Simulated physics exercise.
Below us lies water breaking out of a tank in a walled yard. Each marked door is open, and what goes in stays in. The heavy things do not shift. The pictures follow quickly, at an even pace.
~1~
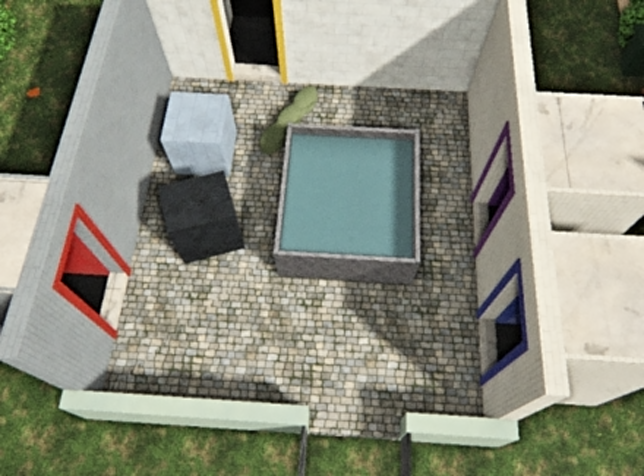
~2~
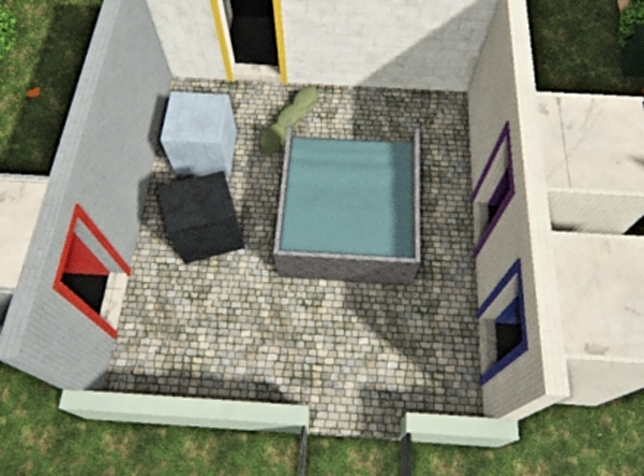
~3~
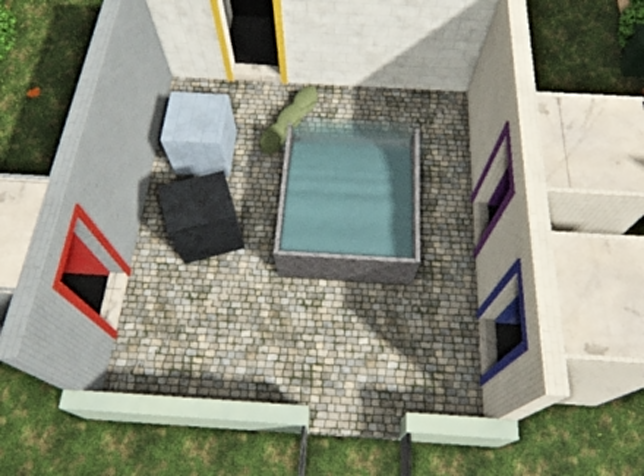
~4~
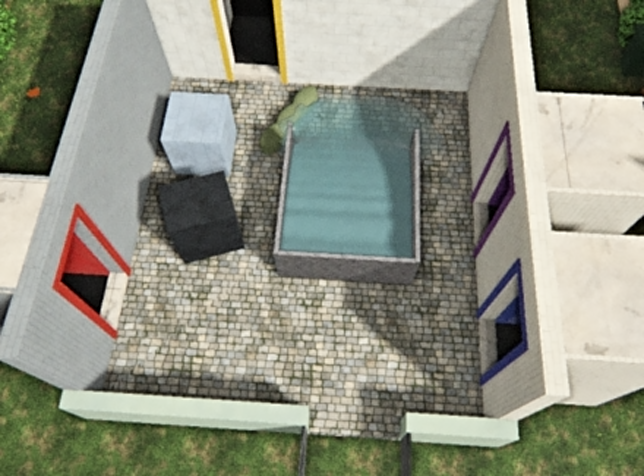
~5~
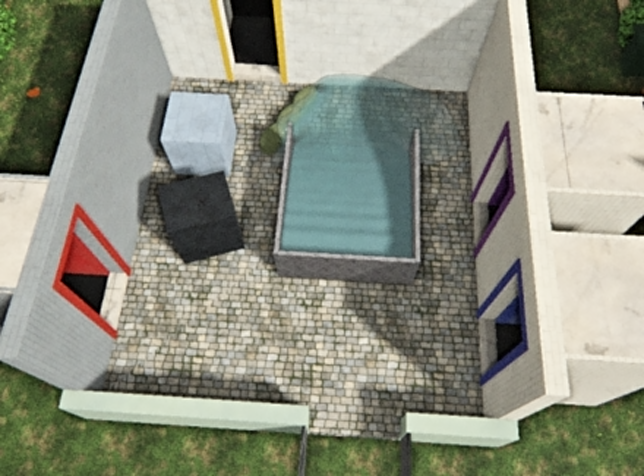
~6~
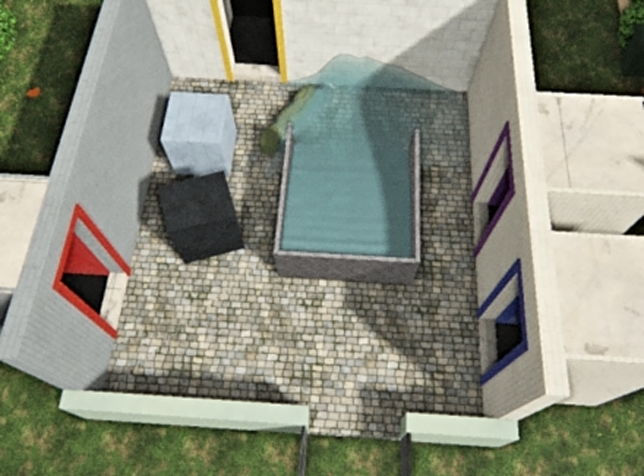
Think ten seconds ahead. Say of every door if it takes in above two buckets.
One by one: The blue door takes more than that; the red door stays under that; the yellow door stays under that; the purple door takes more than that.
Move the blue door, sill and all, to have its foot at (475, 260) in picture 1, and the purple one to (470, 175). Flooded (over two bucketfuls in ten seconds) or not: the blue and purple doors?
Then: Blue door lets more in; purple door is over.
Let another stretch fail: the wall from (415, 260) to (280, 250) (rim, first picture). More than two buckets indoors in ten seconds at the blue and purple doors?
In short: Blue door is over, purple door takes less.
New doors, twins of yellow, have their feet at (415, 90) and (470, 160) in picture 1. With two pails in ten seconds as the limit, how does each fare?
As listed: Takes more, takes more.
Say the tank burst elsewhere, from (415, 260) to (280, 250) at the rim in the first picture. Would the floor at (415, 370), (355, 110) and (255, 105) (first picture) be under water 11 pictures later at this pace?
In that order: Covered, no water, free of water.
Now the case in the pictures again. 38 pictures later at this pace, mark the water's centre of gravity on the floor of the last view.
Near (329, 218).
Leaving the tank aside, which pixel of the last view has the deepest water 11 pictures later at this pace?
Around (460, 93).
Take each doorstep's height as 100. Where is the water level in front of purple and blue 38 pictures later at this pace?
About 160 and 310 per cent.
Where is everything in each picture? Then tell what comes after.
The open tank at (350, 192) is whole and still, in the first frame.
The front is at a hidden place, out from the gap on the open tank's far side, in the second frame.
Water pours out on the open tank's far side and has run to a hidden place, in the third frame.
Water pours out on the open tank's far side and has run to (428, 123), in the fourth frame.
Water pours out on the open tank's far side and has run to (425, 91), in the fifth frame.
Water pours out on the open tank's far side and has run to (457, 93), in the sixth frame.
A moment on, water covers 30 % of the floor; the blue door not reached, the red door not reached, the yellow door wet at the sill, nothing in, the purple door not reached.
Next, water covers 45 % of the floor; the blue door not reached, the red door not reached, the yellow door wet at the sill, nothing in, the purple door wet at the sill, nothing in.
Then, water covers 70 % of the floor; the blue door wet at the sill, nothing in, the red door wet at the sill, nothing in, the yellow door wet at the sill, nothing in, the purple door under two buckets in.
Later, water covers 95 % of the floor; the blue door far over two buckets in, the red door wet at the sill, nothing in, the yellow door wet at the sill, nothing in, the purple door over two buckets in.
In the end, water covers 95 % of the floor; the blue door far over two buckets in, the red door under two buckets in, the yellow door wet at the sill, nothing in, the purple door over two buckets in.
